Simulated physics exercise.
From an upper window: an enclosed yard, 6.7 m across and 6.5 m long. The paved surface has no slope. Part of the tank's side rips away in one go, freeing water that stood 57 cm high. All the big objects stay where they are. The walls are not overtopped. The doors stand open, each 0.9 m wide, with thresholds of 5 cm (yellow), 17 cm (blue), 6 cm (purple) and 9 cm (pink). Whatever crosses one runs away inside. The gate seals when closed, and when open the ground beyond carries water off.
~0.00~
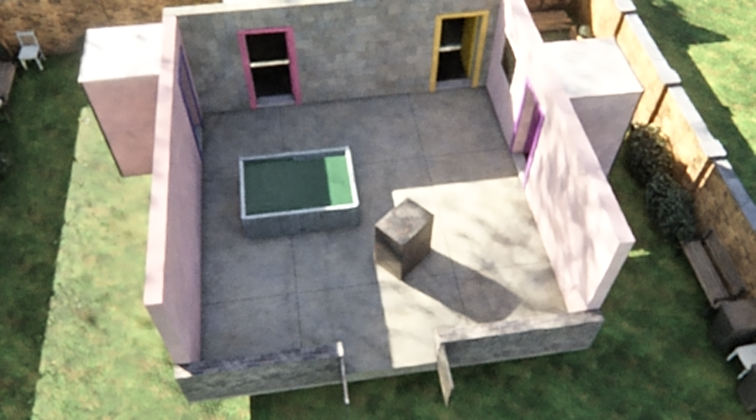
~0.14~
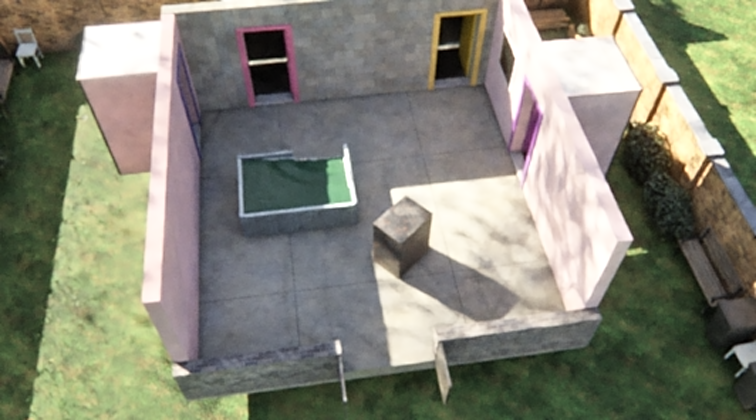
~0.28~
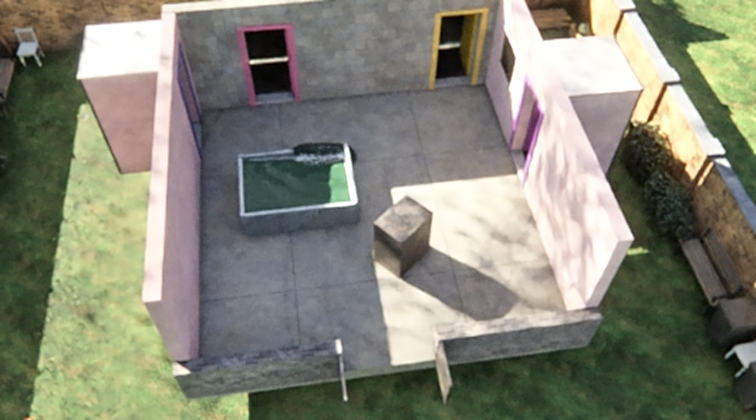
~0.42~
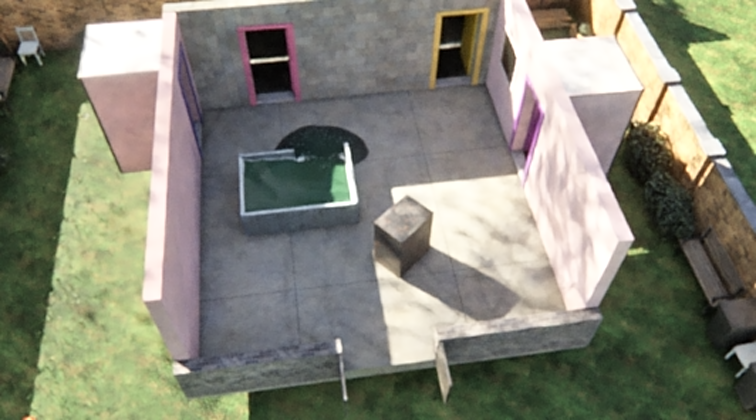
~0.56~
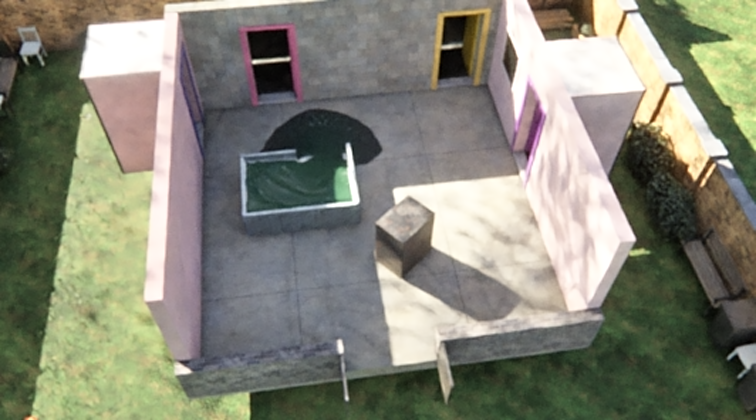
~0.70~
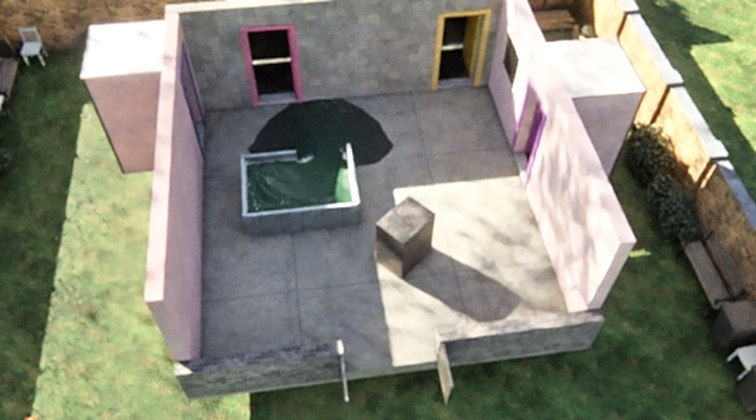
Dark water poured out through the far side of a tank of green water in a walled yard, spreading across the grey paving in a widening fan toward the back wall with its pink-framed opening.
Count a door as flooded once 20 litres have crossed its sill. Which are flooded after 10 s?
The water let in: At the yellow door it passes the limit; at the blue door it stays under the limit; at the purple door it does not reach the limit; at the pink door it passes the limit.
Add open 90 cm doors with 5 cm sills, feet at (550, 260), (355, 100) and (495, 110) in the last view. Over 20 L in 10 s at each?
In that order: Under, over, over.
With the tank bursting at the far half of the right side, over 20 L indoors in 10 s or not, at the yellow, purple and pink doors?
Then: Yellow above, purple past it, pink not over.
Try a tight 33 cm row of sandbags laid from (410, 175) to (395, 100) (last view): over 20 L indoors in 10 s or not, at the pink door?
Then: Pink above.
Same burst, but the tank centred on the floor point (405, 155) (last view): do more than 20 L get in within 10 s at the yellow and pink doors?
Against that limit: Yellow above, pink under.
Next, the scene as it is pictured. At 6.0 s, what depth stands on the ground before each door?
In cm: Yellow 9, blue 9, purple 6, pink 10.
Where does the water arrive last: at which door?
Last comes the purple one.
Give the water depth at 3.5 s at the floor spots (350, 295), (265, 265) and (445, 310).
Roughly 0, 0 and 0 cm, in turn.
After 1.4 s water covers 15 % of the floor and is deepest (30 cm) near (332, 165); yellow door not reached, blue door not reached, purple door not reached, pink door 20 cm at the sill, 14 L in.
After 2.2 s water covers 20 % of the floor and is deepest (26 cm) near (324, 106); yellow door 7 cm at the sill, 0 L in, blue door not reached, purple door not reached, pink door 19 cm at the sill, 52 L in.
After 3.5 s water covers 30 % of the floor and is deepest (20 cm) near (484, 92); yellow door 7 cm at the sill, 3 L in, blue door 12 cm at the sill, 0 L in, purple door 4 cm at the sill, 0 L in, pink door 15 cm at the sill, 91 L in.
After 6.0 s water covers 60 % of the floor and is deepest (12 cm) near (308, 103); yellow door 9 cm at the sill, 30 L in, blue door 9 cm at the sill, 0 L in, purple door 6 cm at the sill, 0 L in, pink door 10 cm at the sill, 108 L in.
After 10.0 s water covers 85 % of the floor and is deepest (6 cm) near (201, 368); yellow door 6 cm at the sill, 54 L in, blue door 5 cm at the sill, 0 L in, purple door 4 cm at the sill, 1 L in, pink door 5 cm at the sill, 109 L in.
